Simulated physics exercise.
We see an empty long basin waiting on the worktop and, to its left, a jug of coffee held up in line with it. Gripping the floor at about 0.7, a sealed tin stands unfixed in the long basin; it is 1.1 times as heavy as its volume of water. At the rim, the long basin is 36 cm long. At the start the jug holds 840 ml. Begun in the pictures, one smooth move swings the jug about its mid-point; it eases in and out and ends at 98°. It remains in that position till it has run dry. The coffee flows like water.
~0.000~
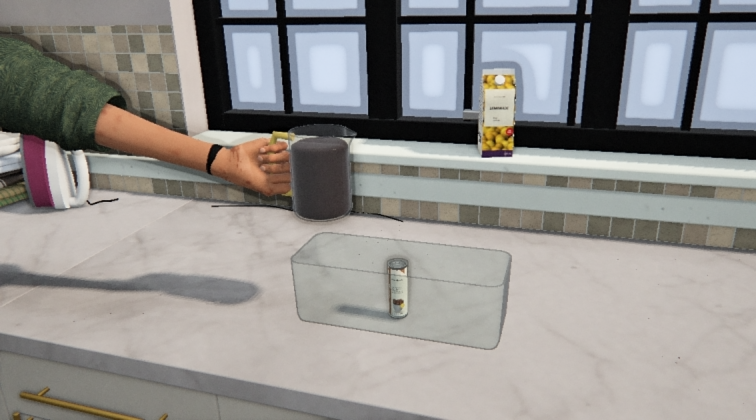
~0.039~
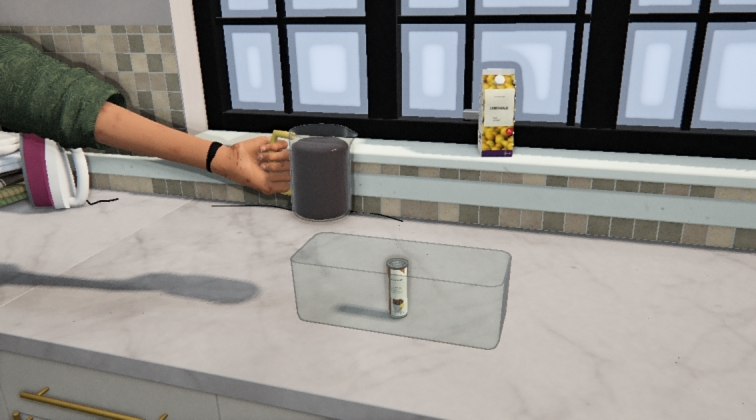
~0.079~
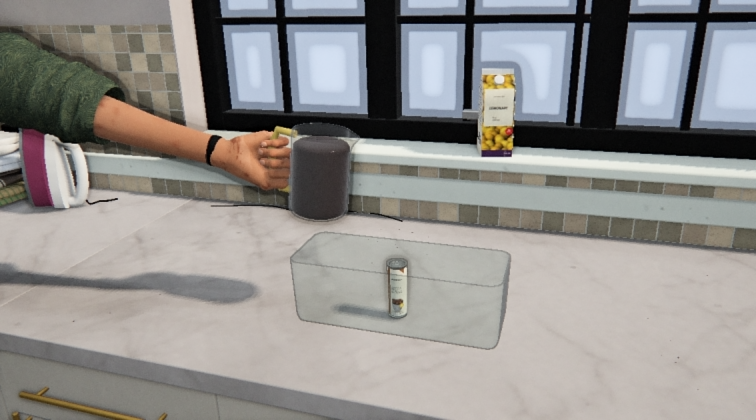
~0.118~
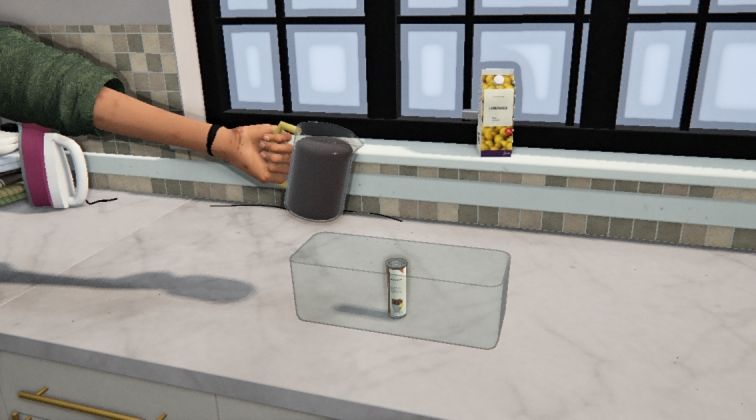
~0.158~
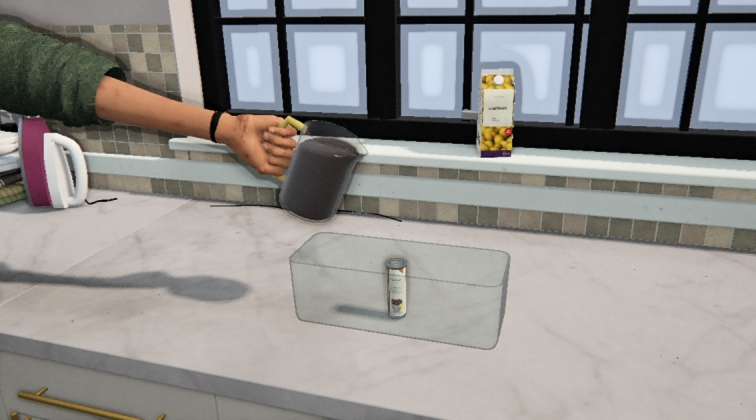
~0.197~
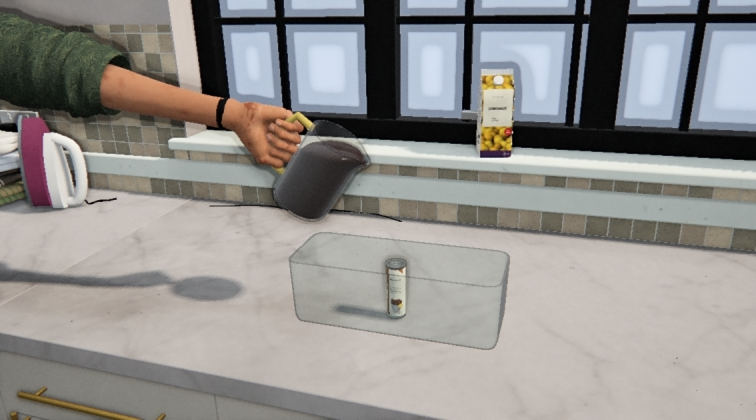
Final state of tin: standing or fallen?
Looks like it can take it.
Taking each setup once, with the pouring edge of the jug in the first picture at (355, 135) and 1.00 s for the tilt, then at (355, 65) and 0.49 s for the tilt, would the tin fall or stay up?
Trial 1 - tin stays standing; trial 2 - tin stays standing.
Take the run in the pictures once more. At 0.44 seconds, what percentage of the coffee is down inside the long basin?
Near 10 in a hundred.
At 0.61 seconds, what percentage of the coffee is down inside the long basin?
Near 48 per cent of the total.
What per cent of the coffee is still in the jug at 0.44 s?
I'd put it near 68 percent.
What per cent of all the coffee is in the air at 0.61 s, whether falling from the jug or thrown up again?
Estimate: Around 20 per cent.
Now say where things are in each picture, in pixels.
Tilt 0°; pouring edge (356, 134); surface from (295, 142) to (348, 144); the long basin's rim runs from (304, 247) to (508, 270); the tin's top is at (398, 266), in the first frame.
Tilt 2°; pouring edge (357, 135); surface from (295, 141) to (349, 145), in the second frame.
Tilt 6°; pouring edge (360, 139); surface from (298, 140) to (350, 146), in the third frame.
Tilt 13°; pouring edge (363, 145); surface from (298, 144) to (353, 149), in the fourth frame.
Tilt 23°; pouring edge (368, 154); surface from (296, 157) to (359, 152), in the fifth frame.
Tilt 34°; pouring edge (371, 164); surface from (293, 163) to (366, 158), in the sixth frame.
After 0.44 s the tilt is 95° and 68 per cent is still to pour; the tin stands where it began.
After 0.61 s the tilt is 98° and 33 per cent is still to pour; the tin stands where it began.
After 0.79 s the tilt is 98° and 13 per cent is still to pour; the tin stands where it began.
After 0.99 s the tilt is 98° and 5 per cent is still to pour; the tin stands where it began.
In the end the tin stands where it began.
